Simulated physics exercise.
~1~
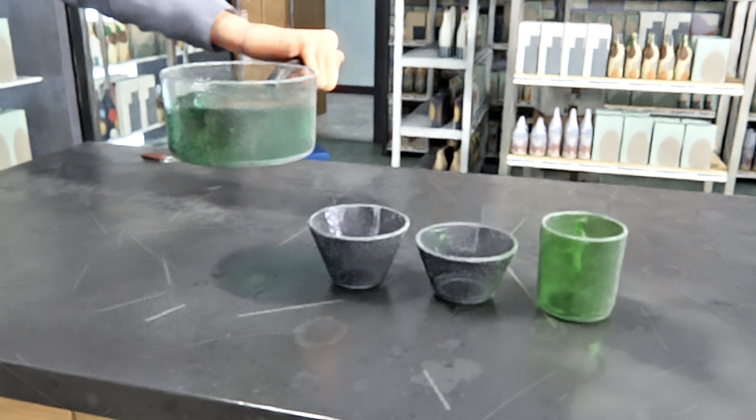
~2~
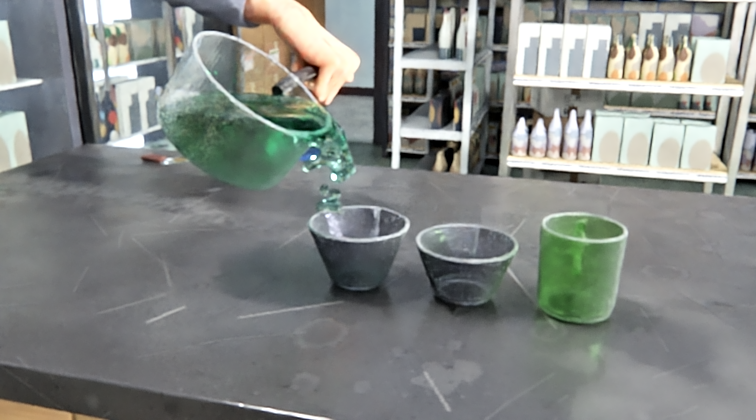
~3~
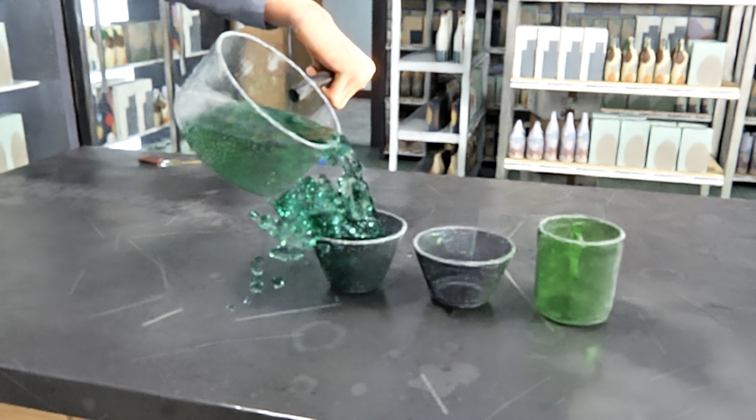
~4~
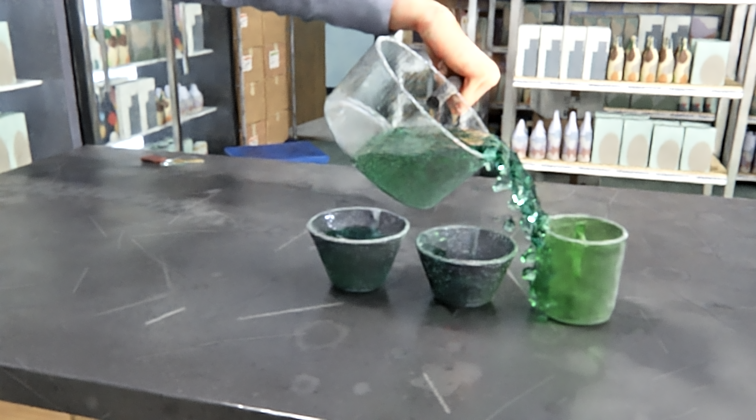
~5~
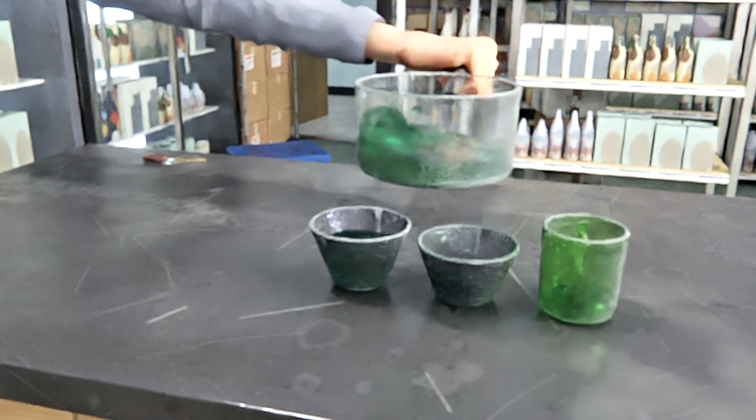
On a dark worktop in front of stocked shelves, a hand tilted a clear pan of green liquid to the right and poured it along two small cups and a green mug, splashing some outside, then brought the pan nearly level above them.
